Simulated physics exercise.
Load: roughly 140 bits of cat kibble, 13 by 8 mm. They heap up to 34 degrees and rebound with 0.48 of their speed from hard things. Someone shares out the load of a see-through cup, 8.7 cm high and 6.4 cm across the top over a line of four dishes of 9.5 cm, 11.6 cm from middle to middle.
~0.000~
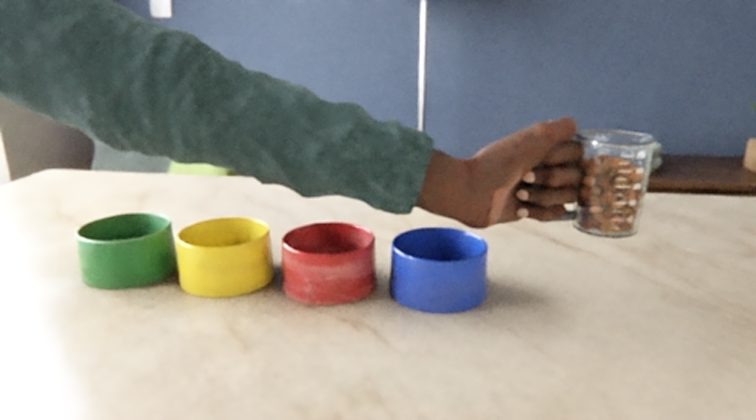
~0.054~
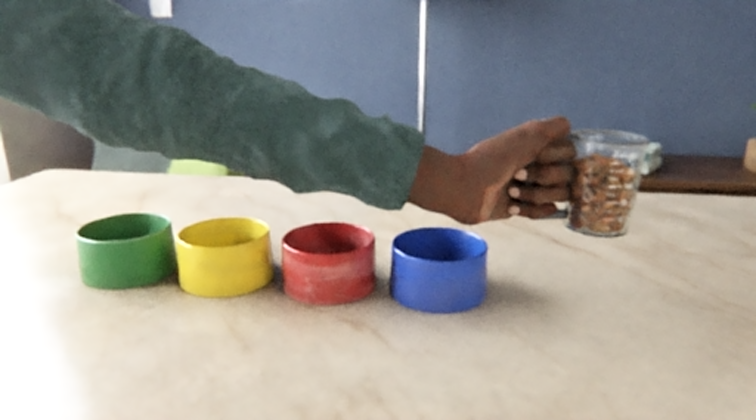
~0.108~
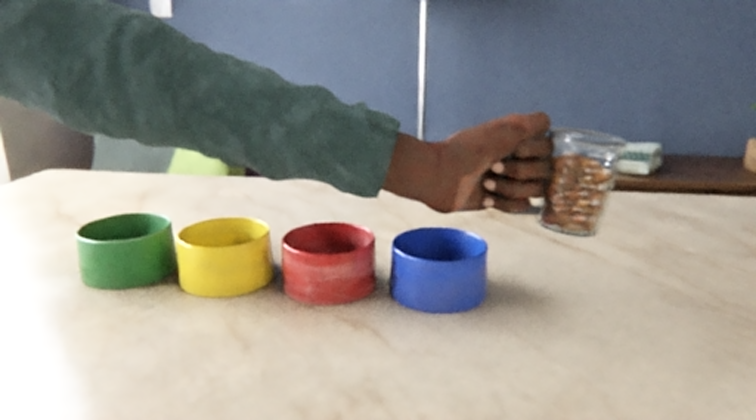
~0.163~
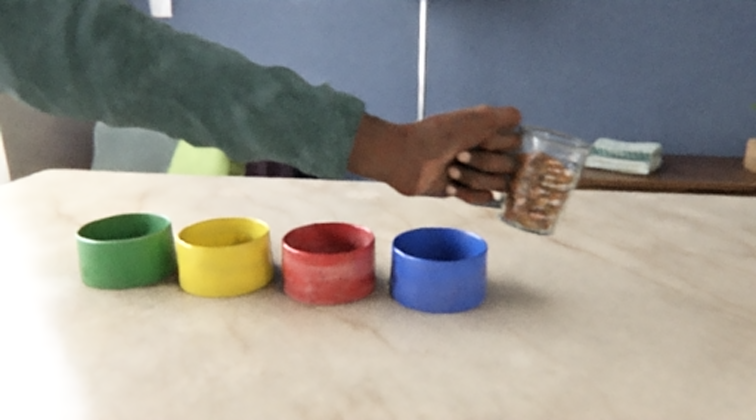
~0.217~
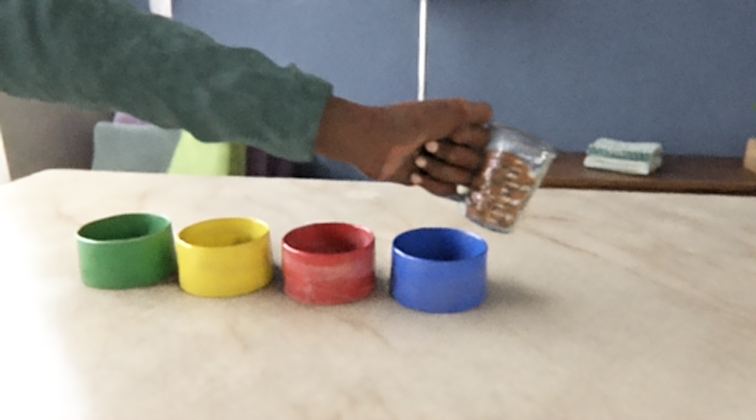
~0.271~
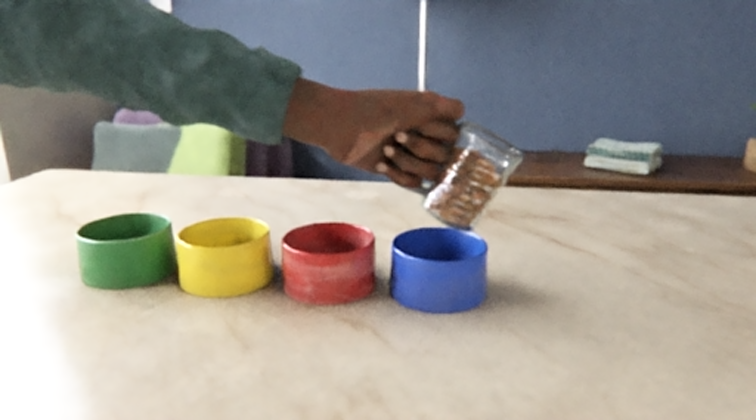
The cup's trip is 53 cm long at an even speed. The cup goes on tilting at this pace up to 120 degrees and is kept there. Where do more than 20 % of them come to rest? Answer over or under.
Red under, blue under, green over, yellow under, counter under.
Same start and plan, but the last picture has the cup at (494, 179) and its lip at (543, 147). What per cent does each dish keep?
Red 0; blue 0; green 100; yellow 0.
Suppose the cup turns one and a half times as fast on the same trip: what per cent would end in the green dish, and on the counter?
In that case green 50, counter 10.
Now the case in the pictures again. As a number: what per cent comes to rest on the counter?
Some 5 per cent.
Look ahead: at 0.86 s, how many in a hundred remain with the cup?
Roughly 95 per cent.
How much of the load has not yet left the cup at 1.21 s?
Roughly 50 per cent.
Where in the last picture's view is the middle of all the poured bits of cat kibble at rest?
At about (138, 255).
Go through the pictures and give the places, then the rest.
In the first frame, cup at (610, 183), tilt 0 degrees, lip at (653, 138), moved 0.0 cm; middle of the pieces at (607, 188); blue dish at (439, 244); red dish at (329, 238); yellow dish at (224, 232); green dish at (125, 227).
In the second frame, cup at (602, 183), tilt 2 degrees, lip at (646, 139), moved 0.8 cm; middle of the pieces at (598, 188).
In the third frame, cup at (577, 182), tilt 6 degrees, lip at (623, 142), moved 3.0 cm; middle of the pieces at (573, 187).
In the fourth frame, cup at (540, 181), tilt 13 degrees, lip at (589, 146), moved 6.4 cm; middle of the pieces at (536, 185).
In the fifth frame, cup at (504, 179), tilt 20 degrees, lip at (555, 150), moved 9.8 cm; middle of the pieces at (500, 183).
In the sixth frame, cup at (469, 178), tilt 27 degrees, lip at (522, 155), moved 13.2 cm; middle of the pieces at (464, 182); blue dish at (439, 244); red dish at (329, 238); yellow dish at (224, 232); green dish at (125, 227). The cup turns about 130 degrees a second and travels 62 cm a second.
After 0.62 s, tilt 72 degrees; cup holds 100 %.
Then, at 0.86 s, tilt 103 degrees; cup holds 95 %.
After 1.21 s, tilt 120 degrees; cup holds 50 %, green 45 %.
By 2.1 s all is still; red 0 %, blue 0 %, green 95 %, yellow 0 %, counter 5 %.
